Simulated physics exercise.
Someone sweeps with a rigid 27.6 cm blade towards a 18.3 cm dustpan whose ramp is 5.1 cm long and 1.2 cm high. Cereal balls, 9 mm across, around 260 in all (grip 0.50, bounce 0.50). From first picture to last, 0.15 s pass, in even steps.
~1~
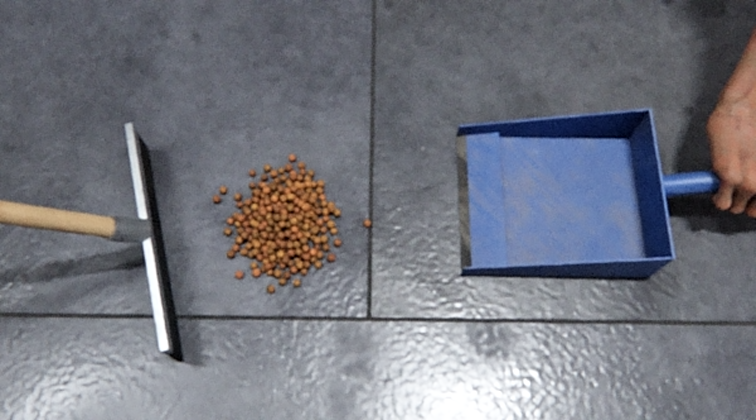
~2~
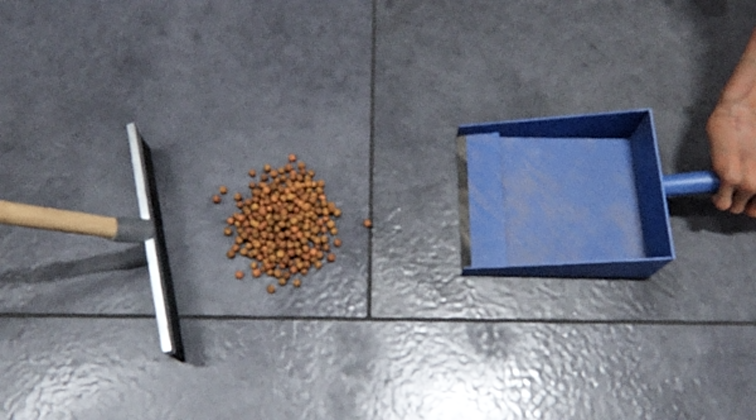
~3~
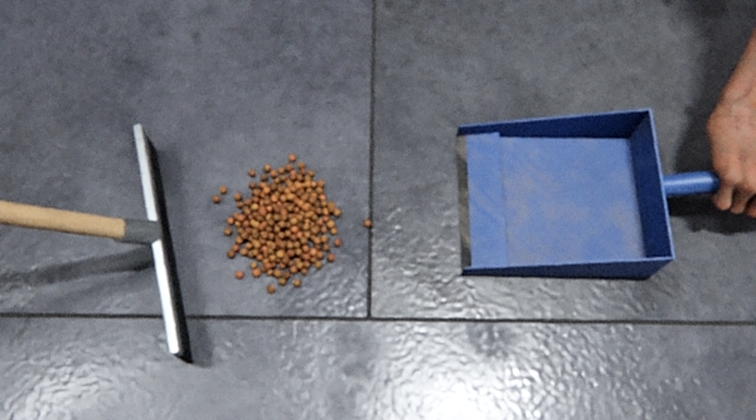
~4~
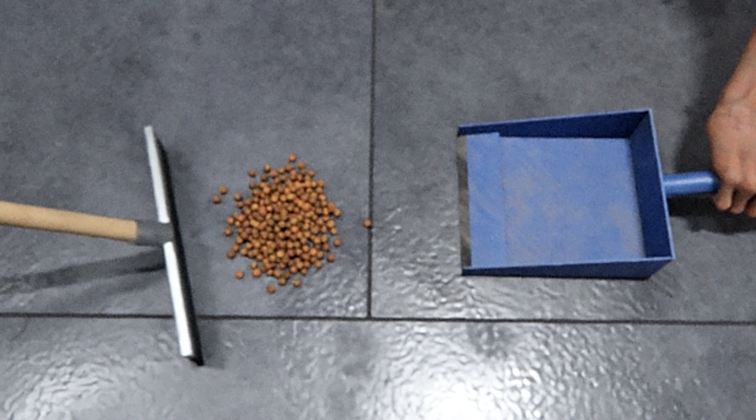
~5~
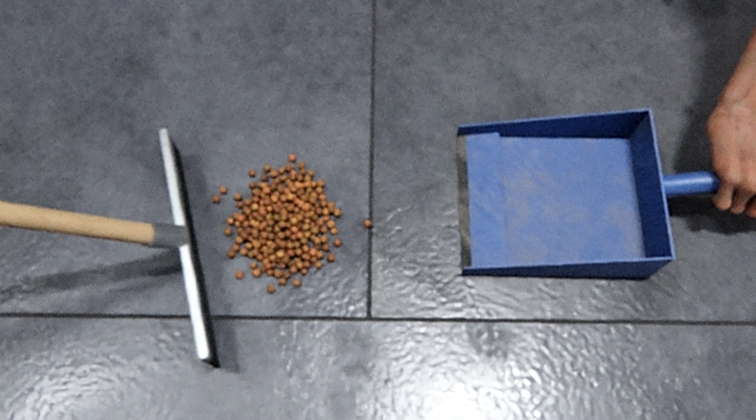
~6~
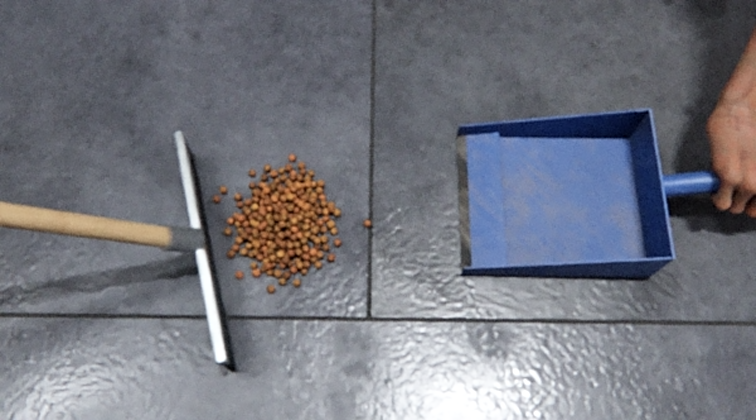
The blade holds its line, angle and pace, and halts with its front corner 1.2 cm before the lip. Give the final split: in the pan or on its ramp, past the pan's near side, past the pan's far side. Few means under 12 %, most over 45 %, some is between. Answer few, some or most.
Pan: Few, near side: Some, far side: Few.
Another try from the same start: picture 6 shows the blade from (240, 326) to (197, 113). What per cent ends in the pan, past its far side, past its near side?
Pan 35, far 20, near 5.
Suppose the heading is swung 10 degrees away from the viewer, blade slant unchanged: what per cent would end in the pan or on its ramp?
It would be near 15 per cent.
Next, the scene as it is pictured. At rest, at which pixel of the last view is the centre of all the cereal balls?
Near (434, 220).
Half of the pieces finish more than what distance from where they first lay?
Roughly 18 cm.
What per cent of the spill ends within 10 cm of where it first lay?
Roughly 15 per cent.
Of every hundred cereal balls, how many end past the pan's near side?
Roughly 20 per cent.
Then, 0.20 s after the last picture, middle of the blade 17 cm from the lip; 0 % over the lip, far side 0 %, near side 10 %.
Then, 0.34 s after the last picture, middle of the blade 9 cm from the lip; 0 % over the lip, far side 0 %, near side 15 %.
Then, 0.61 s after the last picture, middle of the blade 5 cm from the lip; 5 % over the lip, far side 0 %, near side 20 %.
In the end, pan 5 %, near side 20 %, far side 0 %, in front of the lip or behind the blade 75 %.
